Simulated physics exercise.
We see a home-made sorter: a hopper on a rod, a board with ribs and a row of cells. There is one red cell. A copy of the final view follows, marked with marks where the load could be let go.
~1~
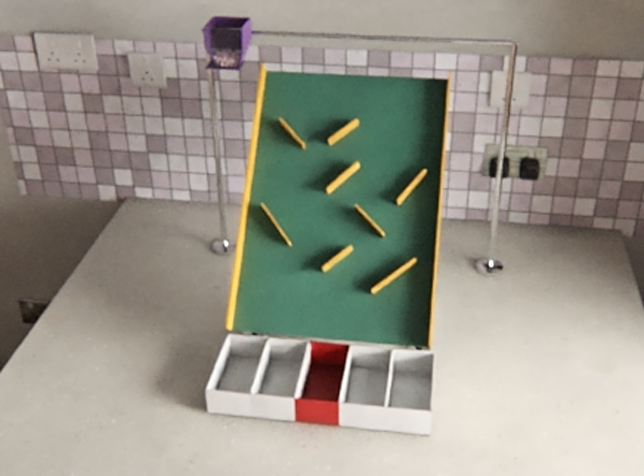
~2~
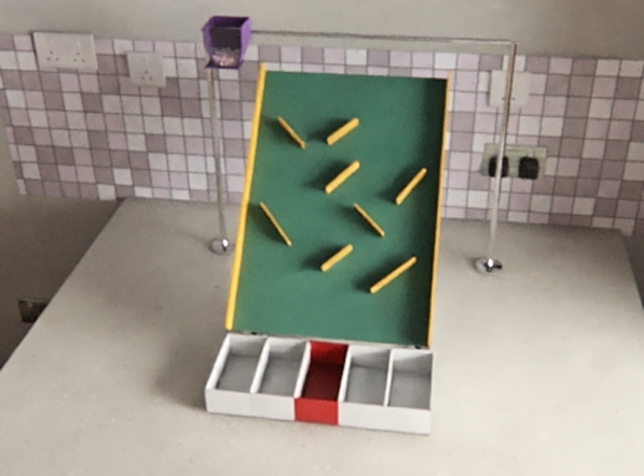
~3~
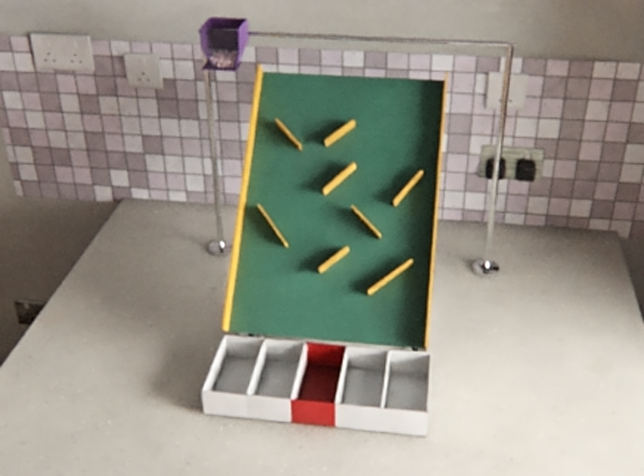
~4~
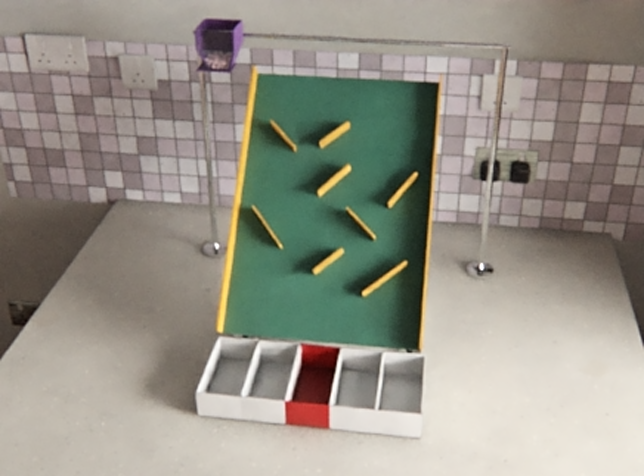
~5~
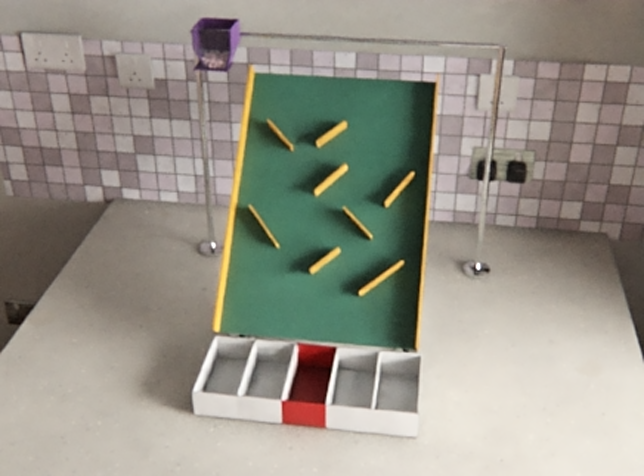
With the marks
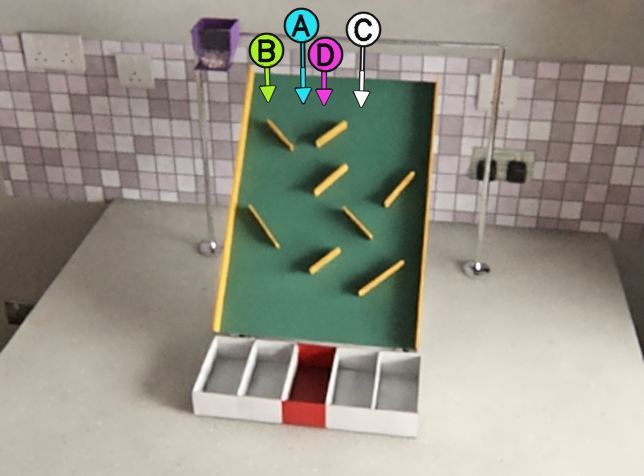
We see a purple hopper of small pieces on a metal rod beside a sloping green board with yellow ribs, above a row of white cells with a red middle one; nothing moves except the view, which drifts slightly.
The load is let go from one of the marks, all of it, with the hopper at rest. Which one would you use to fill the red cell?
C beats the others.
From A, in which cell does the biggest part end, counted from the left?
The second.
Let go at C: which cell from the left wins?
The third from the left.
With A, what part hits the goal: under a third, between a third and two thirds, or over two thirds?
It is under a third.
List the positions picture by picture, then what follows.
In the first frame, hopper at (227, 58), sugar pearls, door shut.
In the second frame, ribs (279, 117) to (302, 143), (328, 139) to (357, 118), (326, 188) to (357, 161).
In the third frame, ribs (394, 202) to (422, 170), (258, 204) to (285, 243), (352, 206) to (380, 235).
In the fourth frame, ribs (313, 271) to (342, 248), (363, 293) to (406, 261).
In the fifth frame, red cell at (304, 412), number 3 of 5 from the left.
On the marked copy, mark A meets the board at (303, 97); mark B meets the board at (268, 95); mark C meets the board at (361, 101); mark D meets the board at (324, 99).
With A, about a quarter in the red cell, about half in other cells, about a third outside the box.
With B, about a quarter in the red cell, about half in other cells, about a quarter outside the box.
With C, about two thirds in the red cell, about a quarter in other cells, a small part outside the box.
With D, about a third in the red cell, about half in other cells, about a quarter outside the box.
